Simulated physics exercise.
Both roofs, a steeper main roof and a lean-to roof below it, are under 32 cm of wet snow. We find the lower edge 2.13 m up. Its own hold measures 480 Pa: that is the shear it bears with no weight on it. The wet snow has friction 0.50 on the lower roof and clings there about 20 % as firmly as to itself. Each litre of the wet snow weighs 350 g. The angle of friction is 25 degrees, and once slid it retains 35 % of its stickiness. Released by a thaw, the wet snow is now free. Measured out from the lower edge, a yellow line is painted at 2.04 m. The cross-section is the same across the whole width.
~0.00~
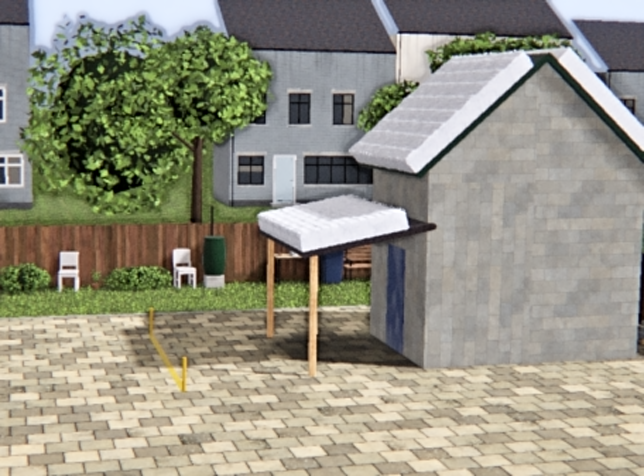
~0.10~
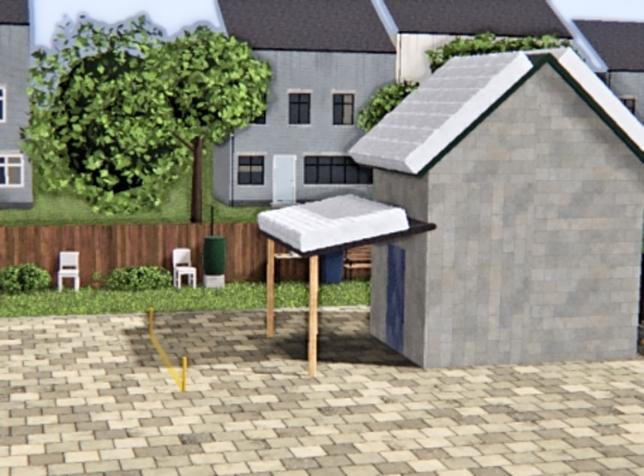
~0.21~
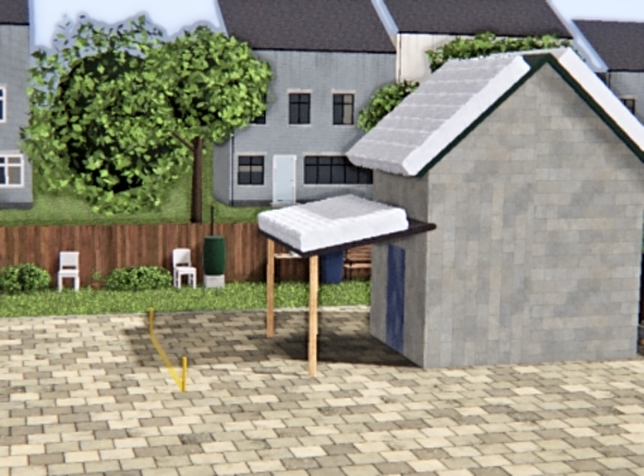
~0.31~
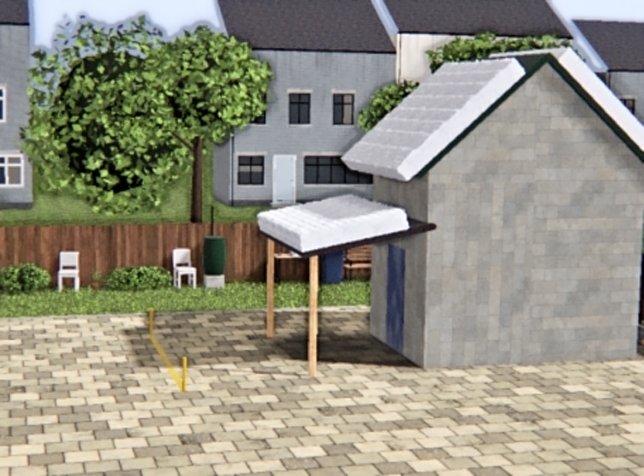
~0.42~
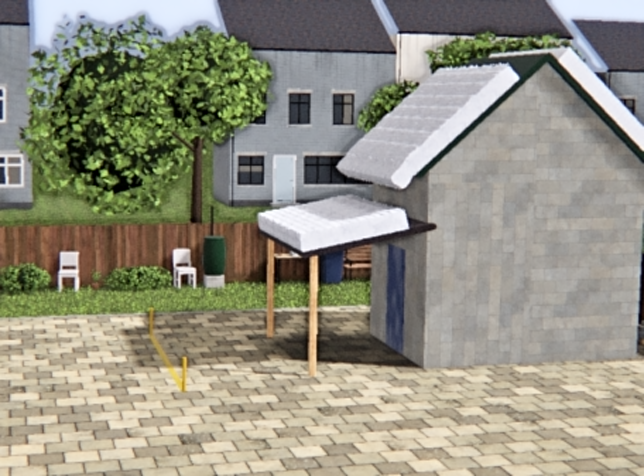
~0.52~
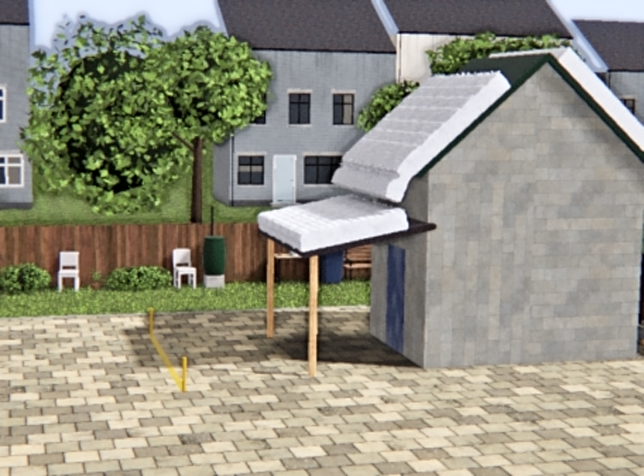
A thick layer of snow slides down the small building's steep roof and begins cracking.
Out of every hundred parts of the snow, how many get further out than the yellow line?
Around 7 in every hundred.
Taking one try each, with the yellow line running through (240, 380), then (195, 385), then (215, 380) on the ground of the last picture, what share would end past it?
First try around 25 per cent, second around 10 per cent, third around 16 per cent.
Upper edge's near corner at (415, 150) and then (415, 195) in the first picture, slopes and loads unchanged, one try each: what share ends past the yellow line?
Roughly 25 per cent first and 1 per cent second.
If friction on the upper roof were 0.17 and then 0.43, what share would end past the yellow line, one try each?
12 %, then 3 %.
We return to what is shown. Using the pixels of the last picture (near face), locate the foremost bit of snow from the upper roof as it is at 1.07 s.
Near (326, 219), I'd say.
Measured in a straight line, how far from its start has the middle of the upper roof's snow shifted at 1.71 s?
I'd put it near 3.2 m.
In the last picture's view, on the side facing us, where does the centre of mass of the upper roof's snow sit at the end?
Close to (289, 297) in the last picture.
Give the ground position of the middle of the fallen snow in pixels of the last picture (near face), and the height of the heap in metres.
The heap centres around (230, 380) and rises about 0.4 m.
After 1.07 s, none is below the lower edge and 0 % is past the line.
After 1.71 s, 12 % is below the lower edge and 0 % is past the line.
After 2.36 s, 42 % is below the lower edge and 5 % is past the line.
After 3.00 s, 46 % is below the lower edge and 7 % is past the line.
After 3.90 s, 46 % is below the lower edge and 7 % is past the line.
